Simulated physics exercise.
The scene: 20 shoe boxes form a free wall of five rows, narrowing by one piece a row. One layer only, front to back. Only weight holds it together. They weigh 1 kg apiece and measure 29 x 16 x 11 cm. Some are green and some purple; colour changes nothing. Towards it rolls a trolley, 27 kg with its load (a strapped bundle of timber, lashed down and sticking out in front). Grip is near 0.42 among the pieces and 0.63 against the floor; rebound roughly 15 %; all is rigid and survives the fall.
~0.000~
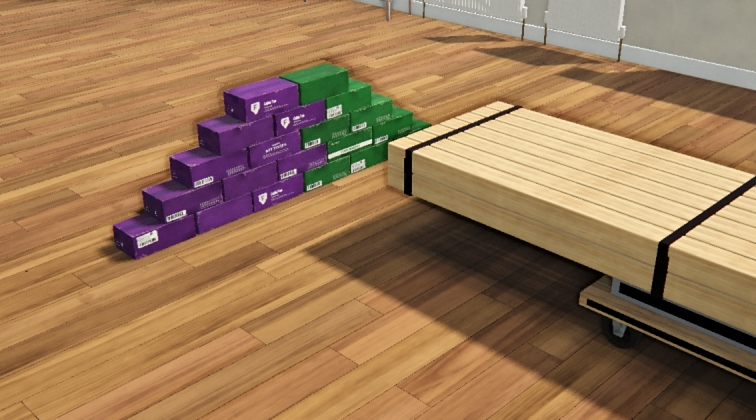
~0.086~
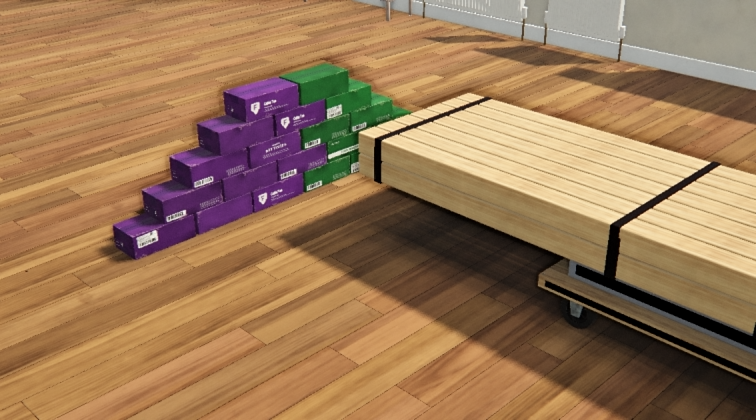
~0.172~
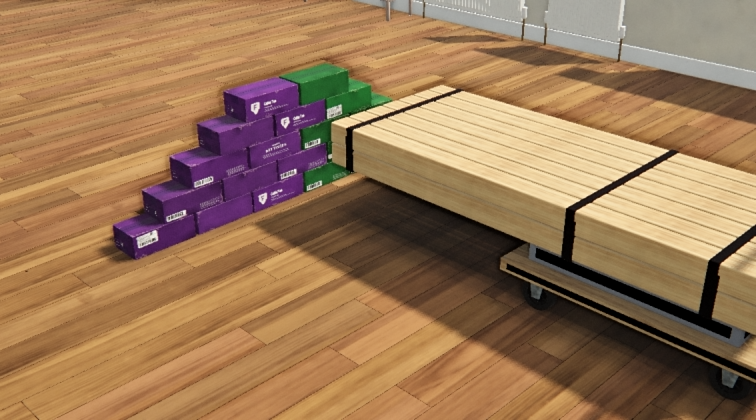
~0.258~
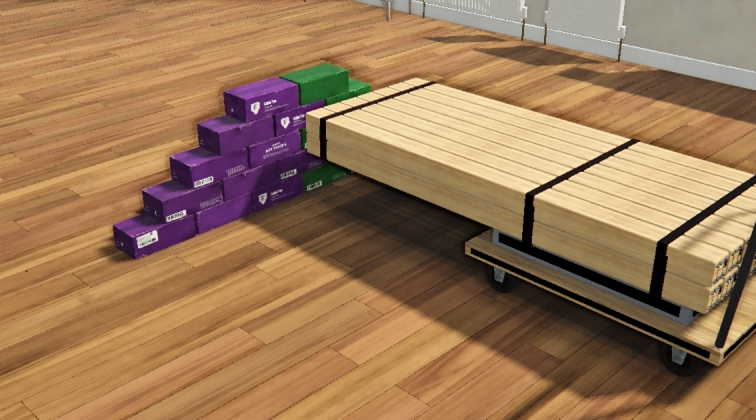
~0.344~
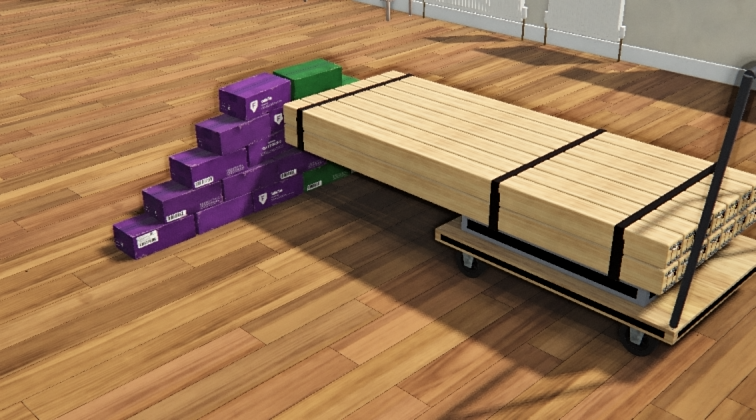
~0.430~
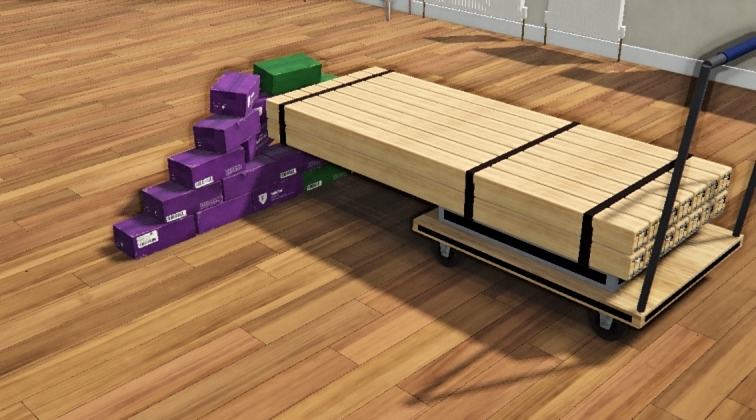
At the start, a trolley strapped with long pale planks stands short of a stepped wall of purple and green boxes on a wooden floor. It rolls left, closing the gap, then the planks' front end pushes into the wall, shifting several boxes and leaving the top ones tilted.
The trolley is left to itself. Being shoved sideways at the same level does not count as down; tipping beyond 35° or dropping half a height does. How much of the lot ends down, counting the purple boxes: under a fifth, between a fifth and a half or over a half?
The part is between a fifth and a half.
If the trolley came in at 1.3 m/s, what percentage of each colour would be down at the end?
Then green 60, purple 50 per cent.
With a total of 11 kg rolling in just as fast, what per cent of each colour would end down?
Then green 70, purple 50 per cent.
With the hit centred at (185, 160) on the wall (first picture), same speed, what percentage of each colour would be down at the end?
Then green 10, purple 60 per cent.
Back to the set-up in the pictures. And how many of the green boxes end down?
Ending so: Green 6.
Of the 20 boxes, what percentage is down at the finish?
About 50 per cent.
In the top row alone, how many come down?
2 of them.
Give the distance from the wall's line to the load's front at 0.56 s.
Some 35 cm beyond.
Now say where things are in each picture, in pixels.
In the first frame (places mark the middle of the side facing us), load (397, 160) 61 cm short of the wall; top purple box (273, 103); top green box (326, 88); nothing disturbed.
In the second frame, load (368, 149) 44 cm short of the wall; top purple box (273, 103).
In the third frame, load (340, 138) 28 cm short of the wall; top purple box (273, 103).
In the fourth frame, load (314, 128) 11 cm short of the wall; top purple box (273, 103).
In the fifth frame, load (291, 119) 44 mm into the wall's line; top purple box (269, 101) leaning 4°; top green box (319, 84) shifted 46 mm; 8 disturbed, none down.
In the sixth frame, load (274, 114) 16 cm into the wall's line; top purple box (253, 96) leaning 6°; top green box (298, 80) leaning 8°; 9 disturbed, none down.
After 0.56 s, load 34 cm past the wall's line, still rolling; 2 of the 11 purple boxes down (6 of 20 in all colours); top purple box leaning 21°, 52 mm lower; top green box leaning 16°, 11 cm lower.
After 0.88 s, load 77 cm past the wall's line, still rolling; 4 of the 11 purple boxes down (8 of 20 in all colours); top purple box on its side; top green box on its side.
After 1.36 s, load 1.25 m past the wall's line, still rolling; 5 of the 11 purple boxes down (11 of 20 in all colours); top purple box on its side; top green box upside down.
At rest (2.9 s), load 1.26 m past the wall's line, stopped; 4 of the 11 purple boxes down (10 of 20 in all colours); top purple box upside down; top green box upside down. That is 36 per cent. As the last picture would show them, middles, top purple box near (127, 154), top green box near (194, 107).
